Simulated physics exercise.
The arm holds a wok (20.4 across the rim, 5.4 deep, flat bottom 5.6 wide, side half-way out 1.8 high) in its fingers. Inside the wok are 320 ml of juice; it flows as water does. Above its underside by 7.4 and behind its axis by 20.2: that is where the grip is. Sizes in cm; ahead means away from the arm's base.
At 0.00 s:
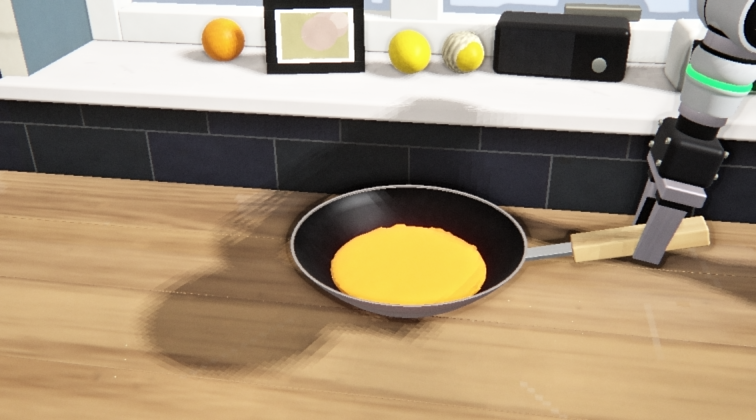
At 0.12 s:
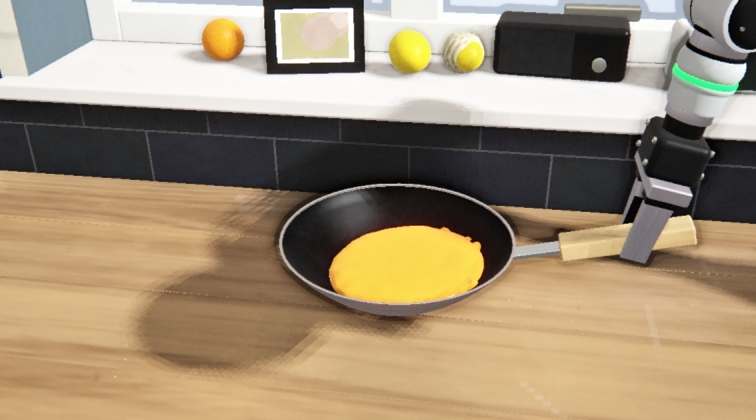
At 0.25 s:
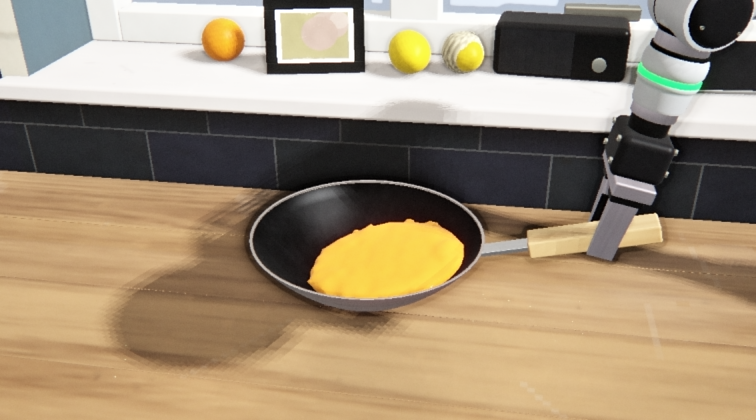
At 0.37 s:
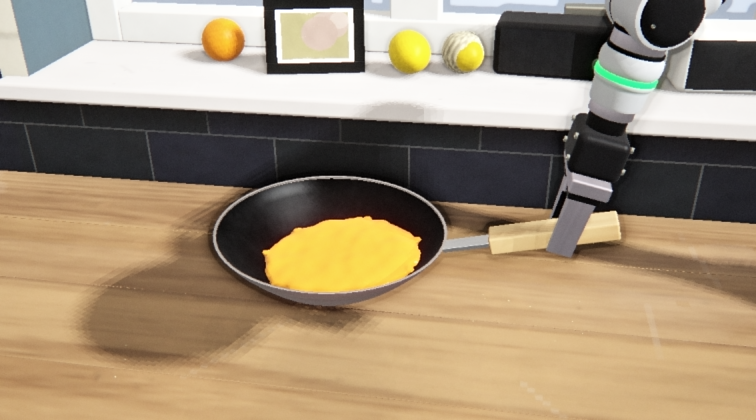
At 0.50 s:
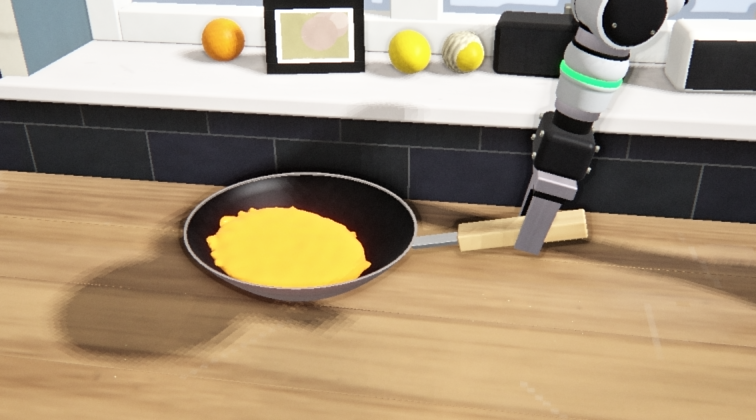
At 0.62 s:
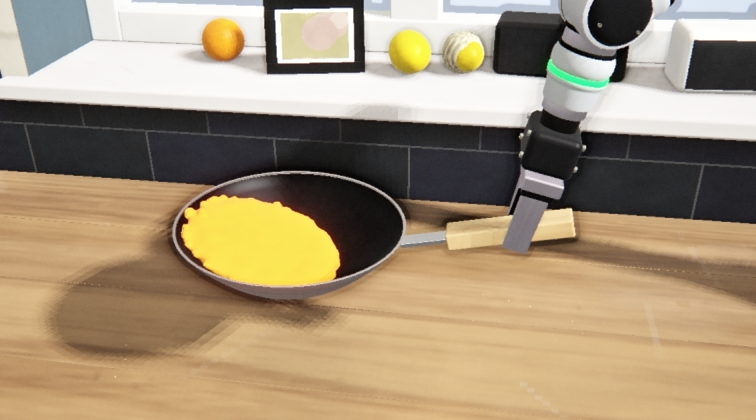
A robot arm with a green ring, gripping a black wok by its pale wooden handle, slides it steadily leftward above a wooden kitchen counter, seen from slightly above by a still camera. Behind are dark tiles and a white ledge with an orange, a framed picture, two yellowish round objects and a black box. The bright orange liquid first lags toward the wok's right side, then surges across and climbs its left side.
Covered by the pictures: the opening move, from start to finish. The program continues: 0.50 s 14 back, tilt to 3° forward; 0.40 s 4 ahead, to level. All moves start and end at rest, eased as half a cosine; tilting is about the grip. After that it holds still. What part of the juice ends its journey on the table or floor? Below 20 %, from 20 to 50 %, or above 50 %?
Below 20 %.
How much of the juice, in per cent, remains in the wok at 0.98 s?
I'd put it near 100 in a hundred.
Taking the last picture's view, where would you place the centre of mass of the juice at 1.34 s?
Somewhere close to (417, 278), I'd say.
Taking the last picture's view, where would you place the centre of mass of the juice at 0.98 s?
It sits close to pixel (433, 279).
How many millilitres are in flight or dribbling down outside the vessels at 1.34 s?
Estimate: About 5 ml.
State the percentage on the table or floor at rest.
Result: Near 12 percent.
After 0.98 s, tilted 2° forward, liquid up to 15 above the table; 325 ml in the wok.
After 1.34 s, tilted 1° forward, liquid up to 15 above the table; 310 ml in the wok, 10 ml on the table or floor, 5 ml in the air or running down outside.
After 1.72 s, level, liquid up to 16 above the table; 295 ml in the wok, 30 ml on the table or floor.
After 2.52 s, level, liquid up to 17 above the table; 285 ml in the wok, 40 ml on the table or floor.
At rest, 285 ml in the wok, 40 ml on the table or floor. That is 13 % on the table or floor.
